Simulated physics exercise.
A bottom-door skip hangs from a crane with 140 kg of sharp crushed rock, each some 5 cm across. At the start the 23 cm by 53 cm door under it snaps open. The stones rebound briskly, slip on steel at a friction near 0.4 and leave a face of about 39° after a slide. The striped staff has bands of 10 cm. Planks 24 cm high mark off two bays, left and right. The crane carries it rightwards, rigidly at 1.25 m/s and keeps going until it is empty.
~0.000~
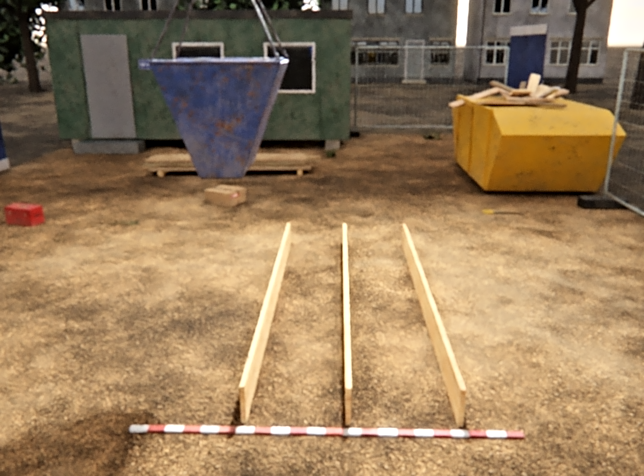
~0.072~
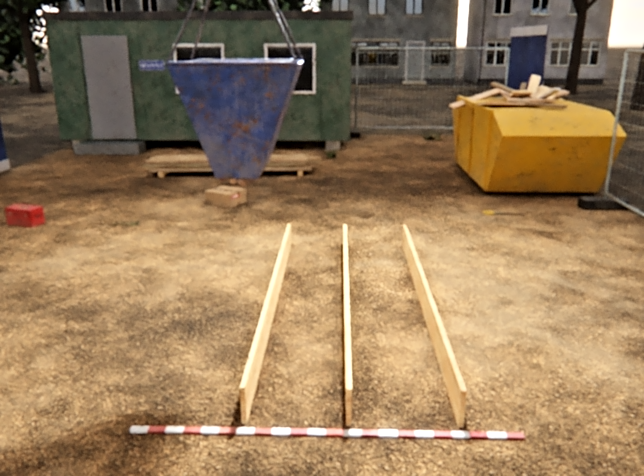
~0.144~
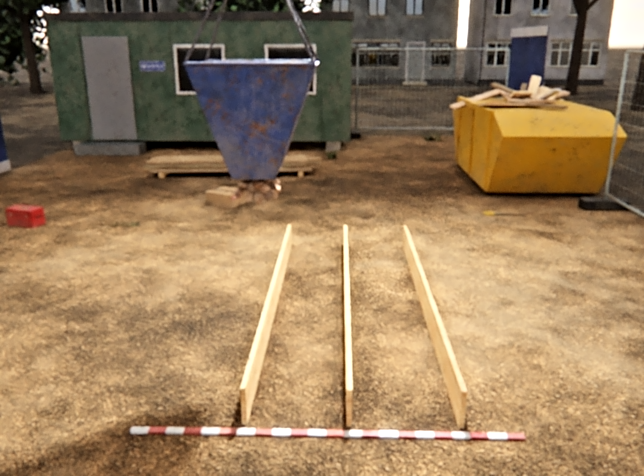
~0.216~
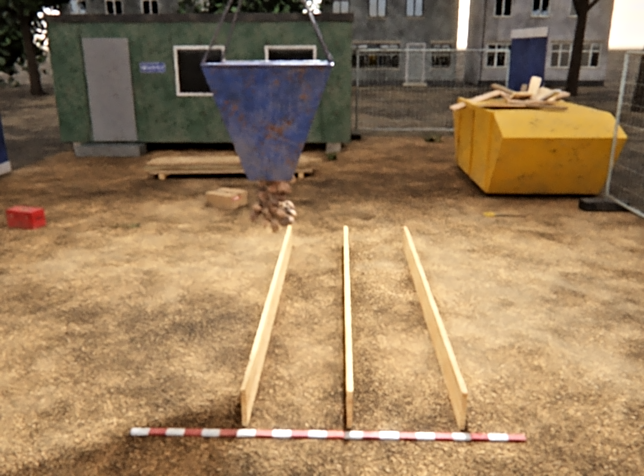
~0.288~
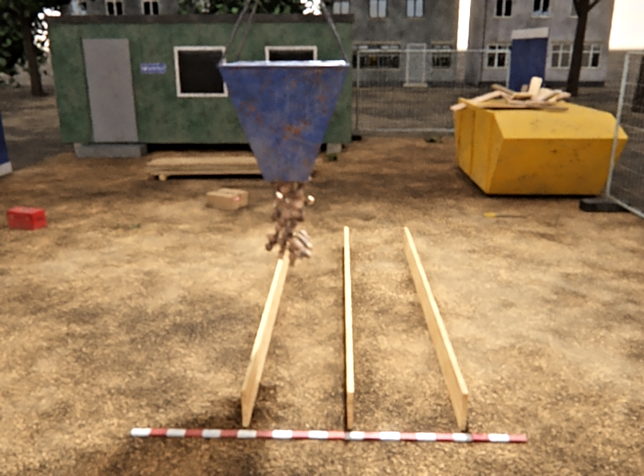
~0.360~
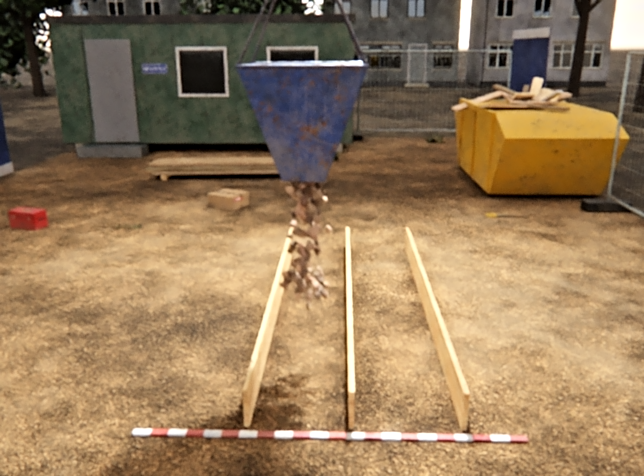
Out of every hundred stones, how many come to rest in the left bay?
Some 10 per cent of it.
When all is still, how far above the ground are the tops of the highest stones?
About 20 cm.
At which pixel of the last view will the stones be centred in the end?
Near (433, 370).
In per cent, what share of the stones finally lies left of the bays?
Near 0 in a hundred.
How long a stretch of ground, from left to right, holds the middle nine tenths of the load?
About 170 cm.
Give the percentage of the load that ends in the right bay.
Near 50 in a hundred.
After 0.7 s, 46 % in the bottom-door skip, 10 % falling or lying in the left bay, 44 % falling or lying in the right bay; the stones farthest right are at (413, 153).
After 1.1 s, 4 % in the bottom-door skip, 10 % falling or lying in the left bay, 66 % falling or lying in the right bay, 21 % falling or lying right of the bays; the stones farthest right are at (477, 357).
After 1.7 s, 0 % in the bottom-door skip, 10 % falling or lying in the left bay, 49 % falling or lying in the right bay, 41 % falling or lying right of the bays; the stones farthest right are at (624, 371).
After 2.6 s, 0 % in the bottom-door skip, 10 % falling or lying in the left bay, 49 % falling or lying in the right bay, 41 % falling or lying right of the bays.
After 4.5 s, 0 % in the bottom-door skip, 10 % in the left bay, 49 % in the right bay, 41 % right of the bays.
